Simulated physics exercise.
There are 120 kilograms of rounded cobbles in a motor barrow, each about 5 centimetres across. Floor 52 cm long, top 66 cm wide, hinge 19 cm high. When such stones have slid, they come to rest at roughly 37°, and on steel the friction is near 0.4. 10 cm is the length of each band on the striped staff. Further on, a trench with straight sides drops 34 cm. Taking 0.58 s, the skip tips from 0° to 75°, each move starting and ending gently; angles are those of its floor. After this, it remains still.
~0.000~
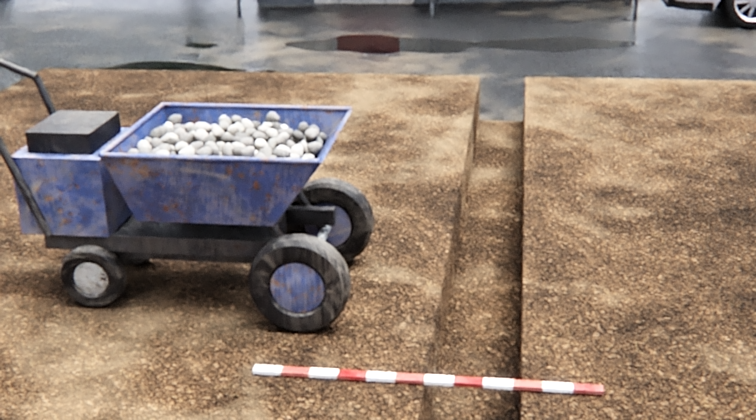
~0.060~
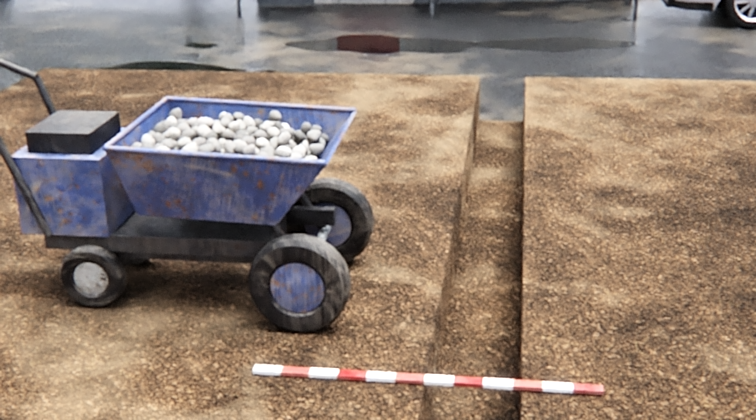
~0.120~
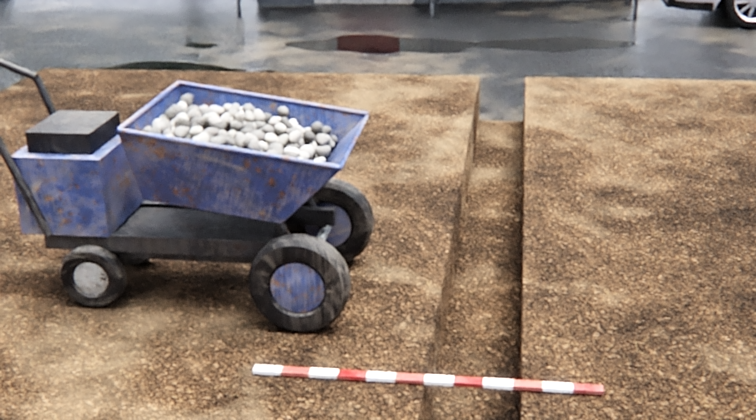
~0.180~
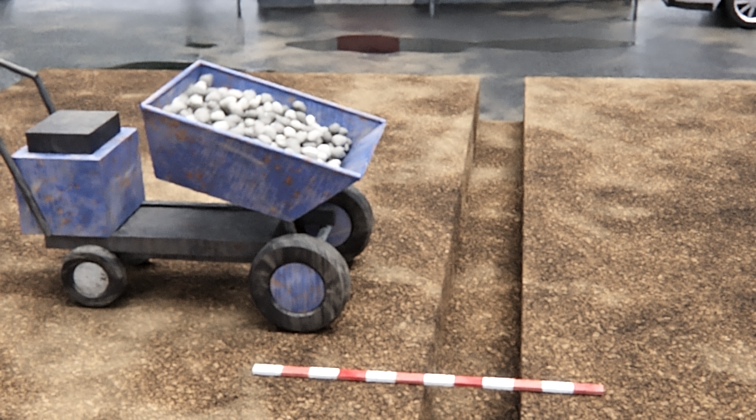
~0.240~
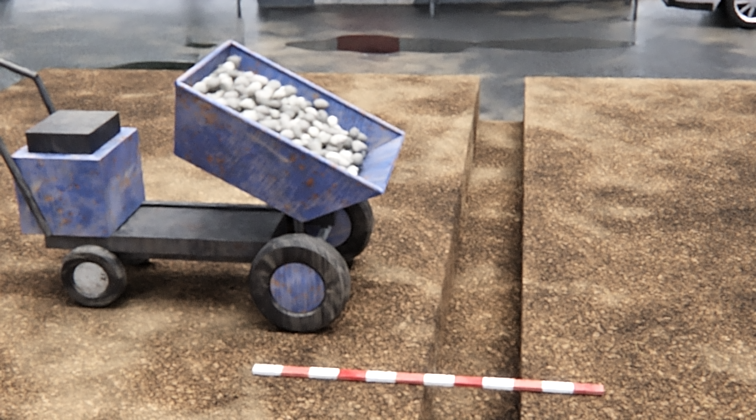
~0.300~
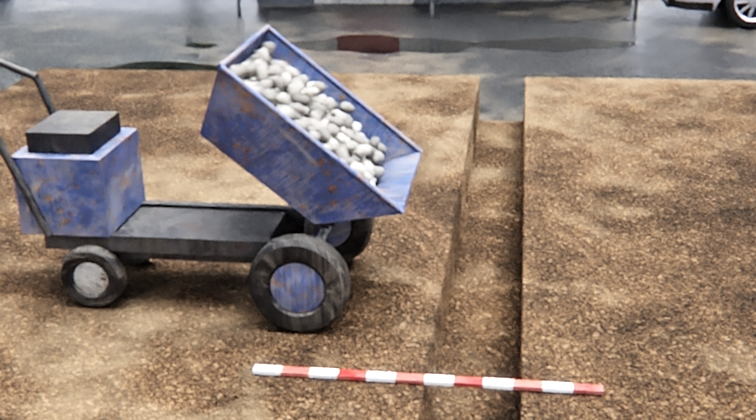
The blue skip of a small dumper, loaded with rounded grey and white stones, tilted slowly at first, then more steeply to the right, its left end rising, beside a narrow trench in brown ground.
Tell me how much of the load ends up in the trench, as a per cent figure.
Some 55 per cent ends up in the trench.
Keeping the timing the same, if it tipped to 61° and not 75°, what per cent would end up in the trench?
Trench share: Approx. 55%.
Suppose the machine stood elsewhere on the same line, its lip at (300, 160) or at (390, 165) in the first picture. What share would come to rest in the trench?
The first gives about 75 percent and the second about 10 percent.
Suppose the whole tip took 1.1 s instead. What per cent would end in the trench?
With that timing, about 85 per cent.
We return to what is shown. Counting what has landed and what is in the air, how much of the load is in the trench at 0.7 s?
By that moment, roughly 35 per cent of the load.
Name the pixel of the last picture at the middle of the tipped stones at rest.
Roughly at pixel (514, 348).
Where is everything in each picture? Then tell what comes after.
The first frame shows lip at (320, 162), floor tilted 0°, highest stones at (240, 132).
The second frame shows lip at (326, 163), floor tilted 2°, highest stones at (208, 128); the stones move at 0.5 m/s on average.
The third frame shows lip at (340, 168), floor tilted 8°, highest stones at (191, 114); the stones move at 1.1 m/s on average.
The fourth frame shows lip at (360, 178), floor tilted 17°, highest stones at (201, 94); the stones move at 1.5 m/s on average.
In the fifth frame, the skip is at 28°, its lip at (382, 192); the top of the load is at (228, 75); the stones move at 1.7 m/s on average.
The sixth frame shows lip at (403, 212), floor tilted 39°, highest stones at (261, 62); the stones move at 1.8 m/s on average.
After 0.4 s the floor is at 63°; 100 % in the skip; the foremost stones are at (417, 212).
After 0.7 s the floor is at 75°; 60 % in the skip, 36 % in the trench, 3 % past the trench; the foremost stones are at (534, 305).
After 1.0 s the floor is at 75°; 5 % in the skip, 50 % in the trench, 45 % past the trench; the foremost stones are past the picture's edge.
After 3.0 s the floor is at 75°; 0 % in the skip, 55 % in the trench, 45 % past the trench; the foremost stones are past the picture's edge.
